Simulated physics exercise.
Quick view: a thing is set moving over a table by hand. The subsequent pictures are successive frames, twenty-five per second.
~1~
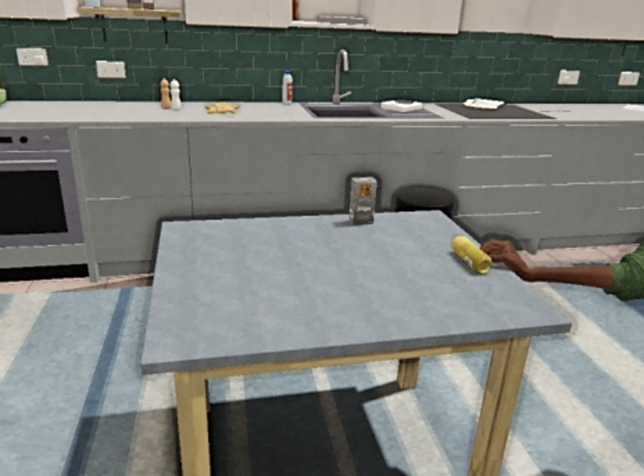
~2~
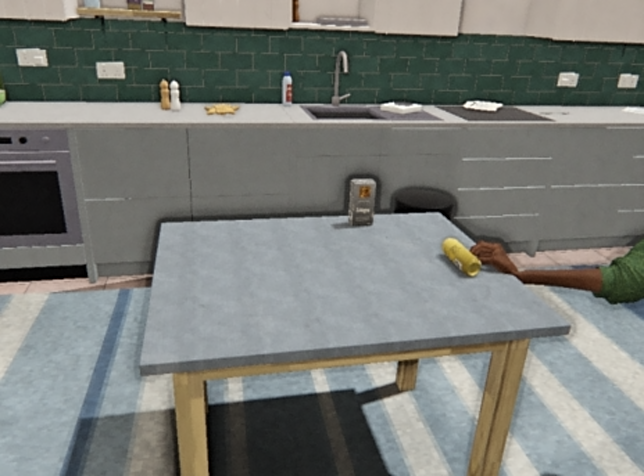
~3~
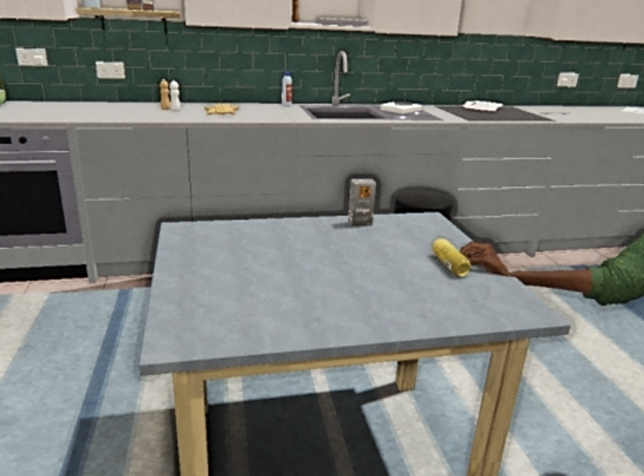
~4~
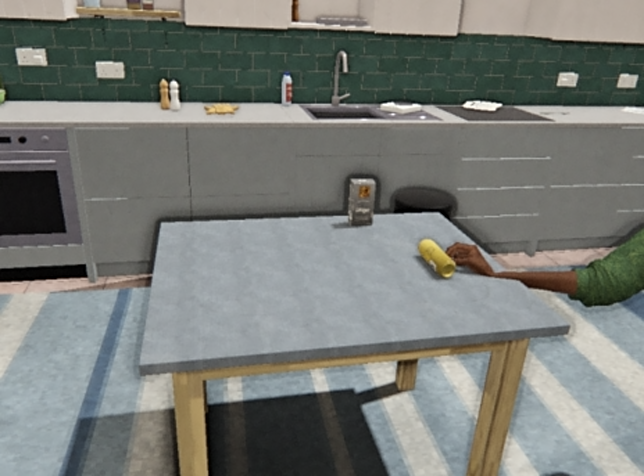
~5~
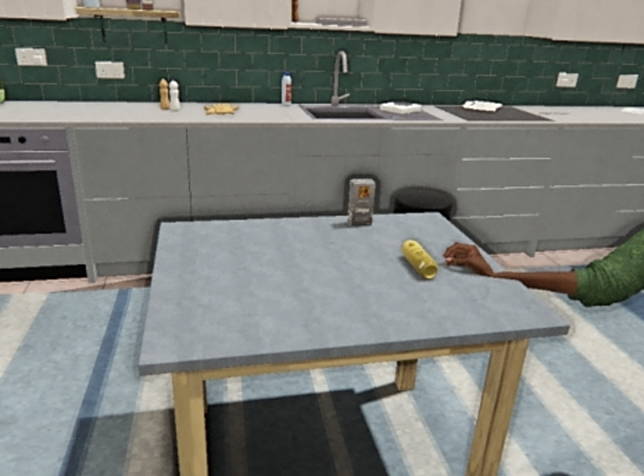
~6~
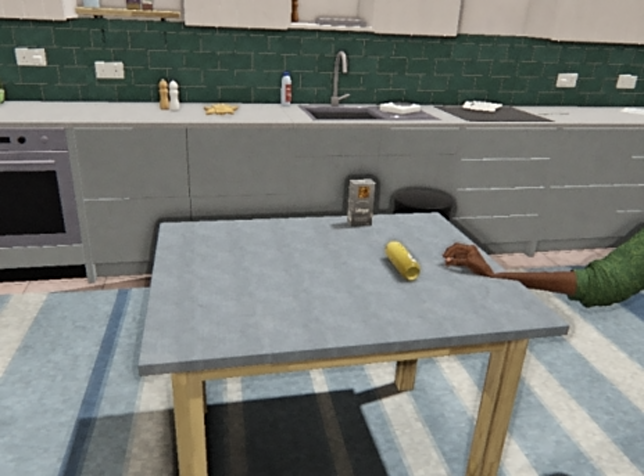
In a kitchen with dark green wall tiles and grey cabinets, a still, slightly raised view faces a grey-topped wooden table on a blue and white striped rug. A yellow can lies on its side near the table's right edge beside a green-sleeved arm, with a small box at the back. The hand pushes the can leftward, then stays behind as it rolls on towards the left.
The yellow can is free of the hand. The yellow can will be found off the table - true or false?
True.
Then, 0.30 s later than the last frame, yellow can moved well along near (272, 268).
Then, 0.60 s later than the last frame, yellow can now off the table.
Then, 0.90 s later than the last frame, things are still on the move.
When it is over, off the table, yellow can.
